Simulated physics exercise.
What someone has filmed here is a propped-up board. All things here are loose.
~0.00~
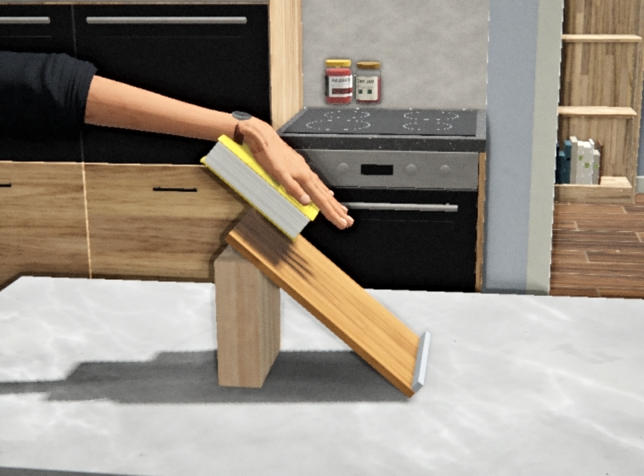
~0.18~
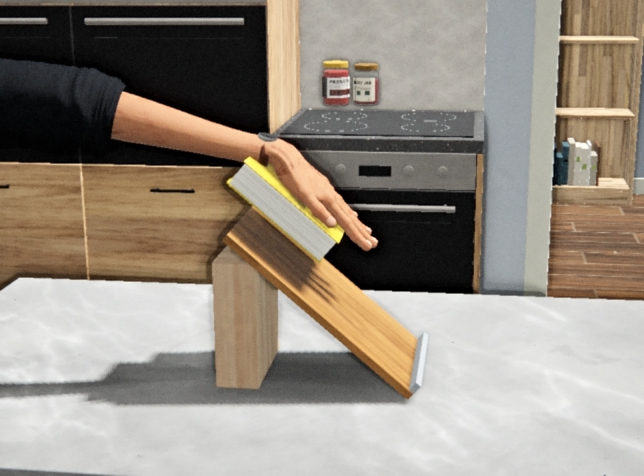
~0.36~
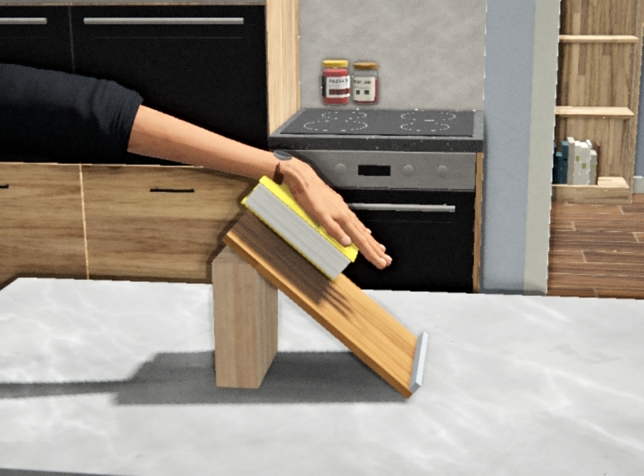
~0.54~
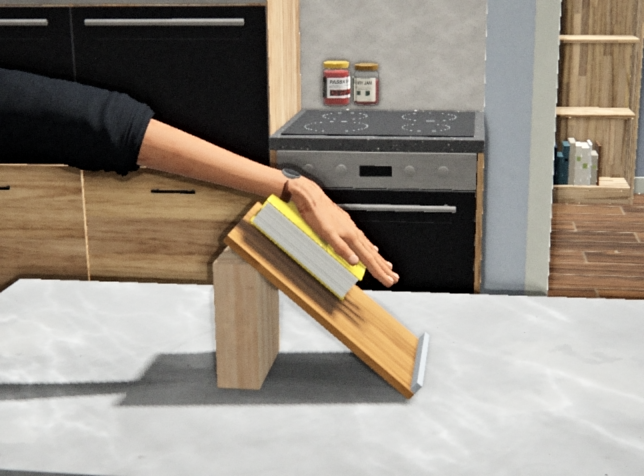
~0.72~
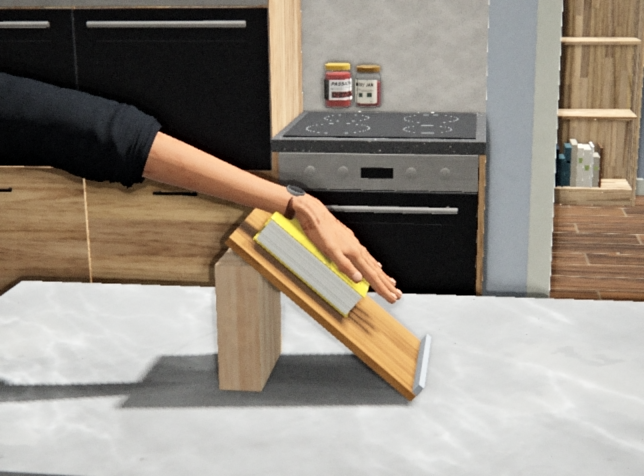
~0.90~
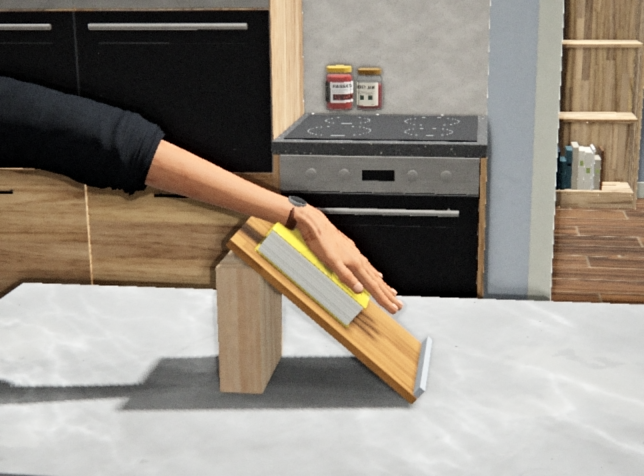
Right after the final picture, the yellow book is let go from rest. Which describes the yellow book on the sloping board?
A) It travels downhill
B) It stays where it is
It travels downhill (A).
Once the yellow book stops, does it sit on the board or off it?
Still on top.
Around 1.20 s, yellow book displaced a little near (354, 295).
Around 1.30 s, yellow book displaced about its own width near (382, 319).
Finally (1.9 s), moved from the start, yellow book. Final places as the last picture's camera would see them, yellow book near (383, 320). The yellow book runs down the board.
